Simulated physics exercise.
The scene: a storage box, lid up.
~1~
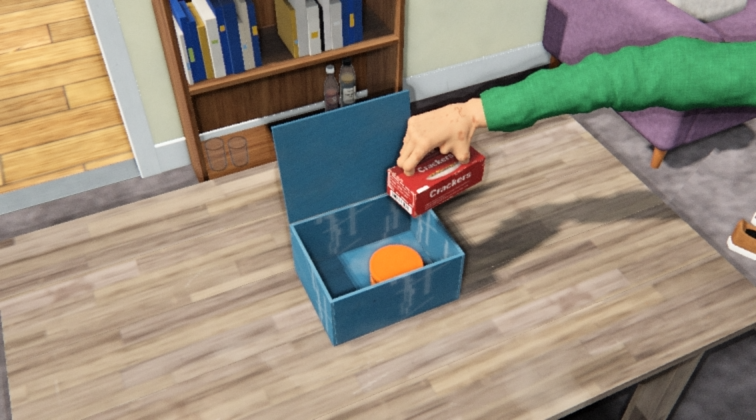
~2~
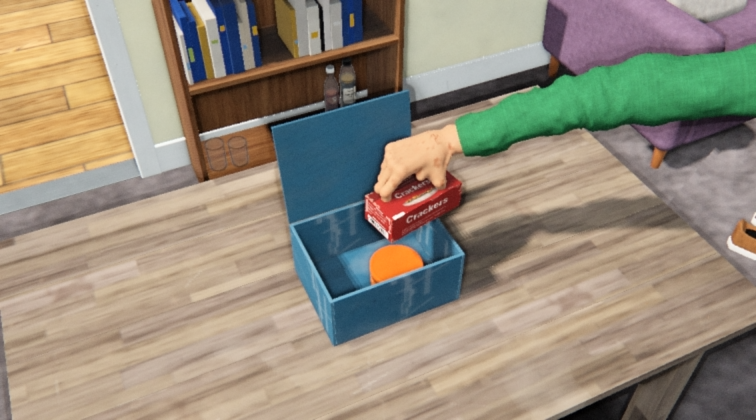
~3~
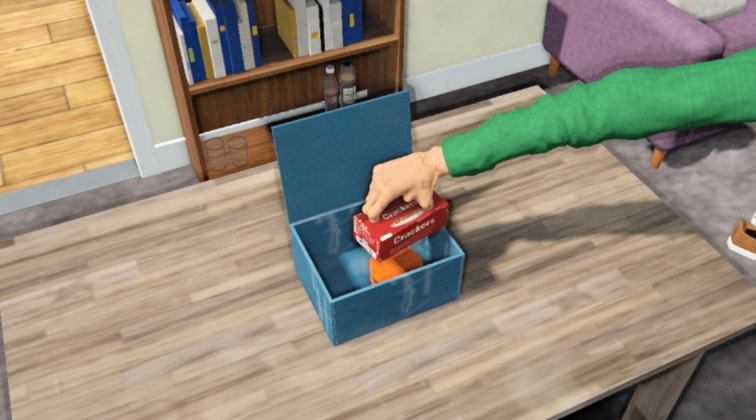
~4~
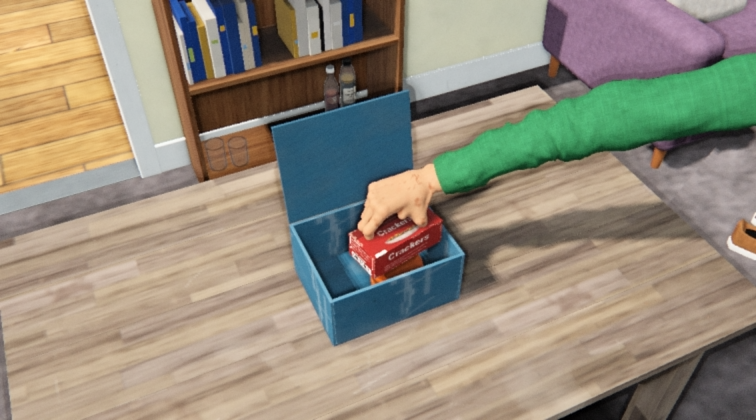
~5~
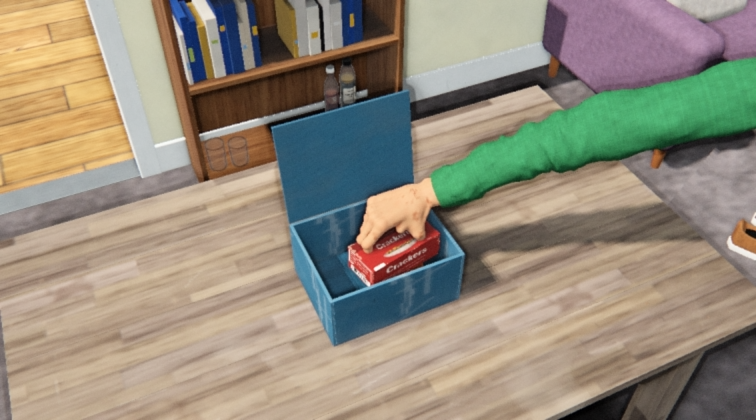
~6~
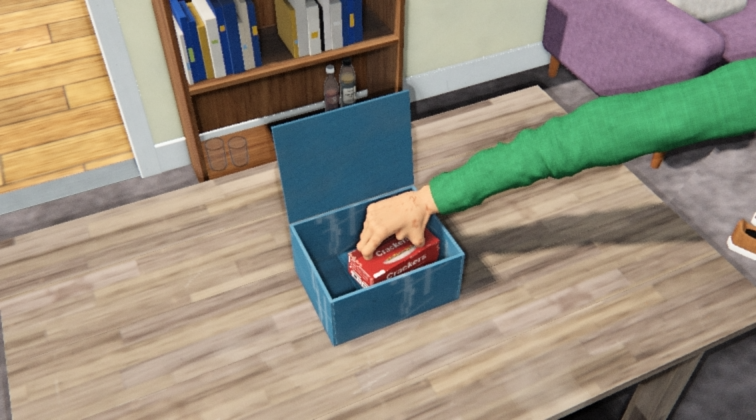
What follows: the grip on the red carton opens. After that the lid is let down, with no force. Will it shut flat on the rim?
The lid shuts flat.
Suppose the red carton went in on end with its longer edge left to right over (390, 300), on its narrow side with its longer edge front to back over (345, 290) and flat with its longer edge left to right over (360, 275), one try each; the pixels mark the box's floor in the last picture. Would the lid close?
First try: It stays ajar; second try: It sits on the rim; third try: It closes.
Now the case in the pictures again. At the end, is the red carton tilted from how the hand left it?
It stays as placed.
Then, 1.40 s later than the last frame, lid 73° above the rim.
Then, 1.90 s later than the last frame, lid 27° above the rim.
When it is over, lid shut; both as before. End places, in pixels of the last picture, red carton near (394, 258).
